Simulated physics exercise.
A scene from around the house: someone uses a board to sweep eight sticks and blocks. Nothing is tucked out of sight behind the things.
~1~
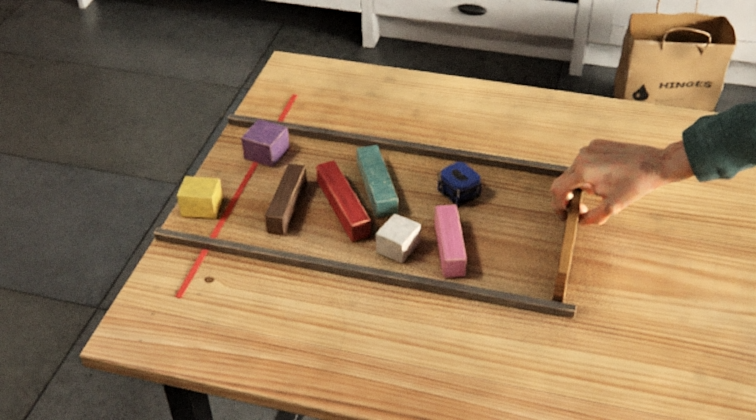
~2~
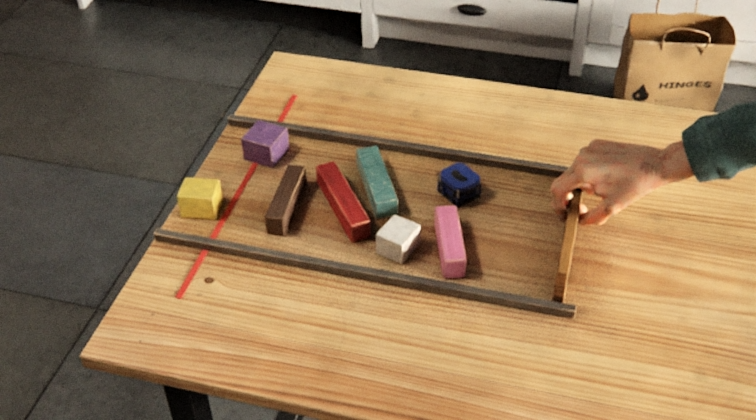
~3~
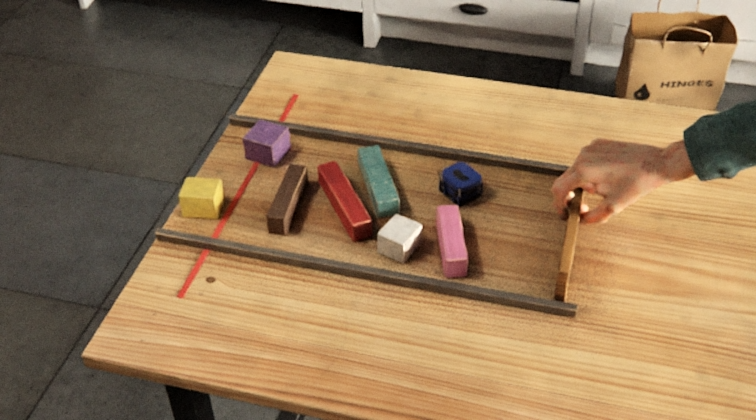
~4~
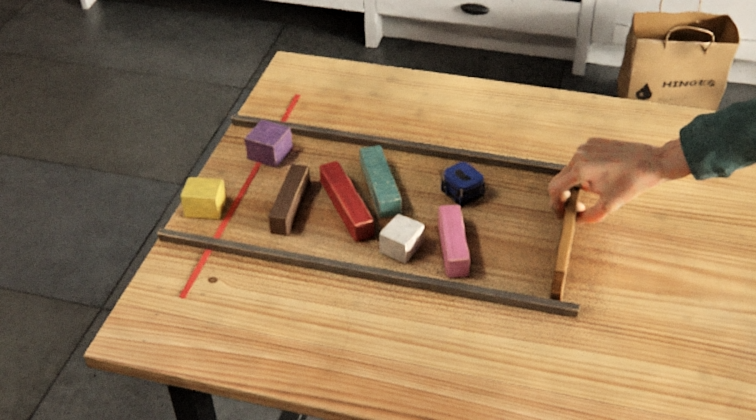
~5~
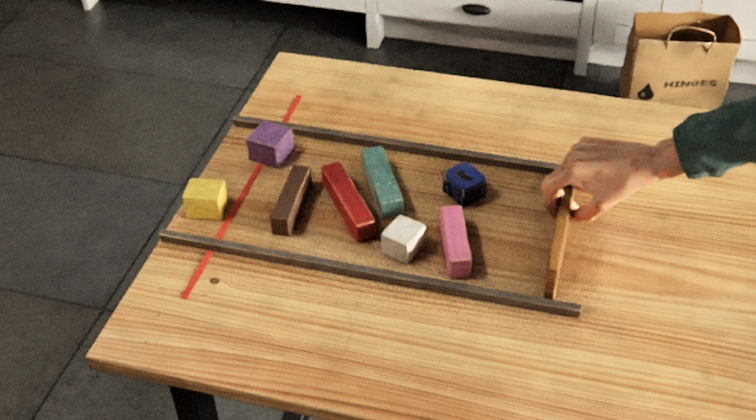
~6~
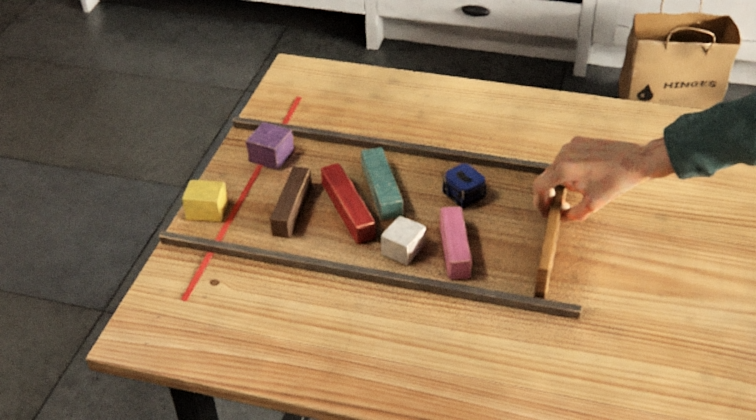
A hand slides a wooden board slightly left toward colored blocks and sticks lying still.
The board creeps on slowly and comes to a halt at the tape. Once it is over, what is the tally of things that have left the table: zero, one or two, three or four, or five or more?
It sends over the edge three or four pieces.
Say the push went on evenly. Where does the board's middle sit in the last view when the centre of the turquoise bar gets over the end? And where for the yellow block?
I'd put it close to (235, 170), and close to (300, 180) for the other one.
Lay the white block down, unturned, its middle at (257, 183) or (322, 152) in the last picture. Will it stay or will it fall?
Trial 1: Off; trial 2: Off.
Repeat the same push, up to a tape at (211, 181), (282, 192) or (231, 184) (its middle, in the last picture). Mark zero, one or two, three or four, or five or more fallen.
Tape by tape, the falls would be more than four, then just one or two, then five or over.
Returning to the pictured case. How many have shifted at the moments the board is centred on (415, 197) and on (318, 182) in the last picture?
5 by the first point, 8 by the second.
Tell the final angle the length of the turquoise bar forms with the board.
It works out to near 5°.
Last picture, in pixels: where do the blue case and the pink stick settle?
You'll find the blue case at roughly (254, 143) and the pink stick at roughly (224, 202).
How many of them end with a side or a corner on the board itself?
2 of them.
Soon after, none off yet; yellow block at rest near (206, 201); purple block at rest near (270, 146); brown bar at rest near (291, 201).
After that, none off yet; yellow block at rest near (206, 201); purple block at rest near (270, 146); brown bar moving near (286, 201).
And then, none off yet; yellow block displaced about its own width near (182, 197); purple block displaced about its own width near (247, 138); brown bar displaced about its own width near (215, 190).
In the end, the number that fall off is three or four; gone, red stick, brown bar, purple block and yellow block.
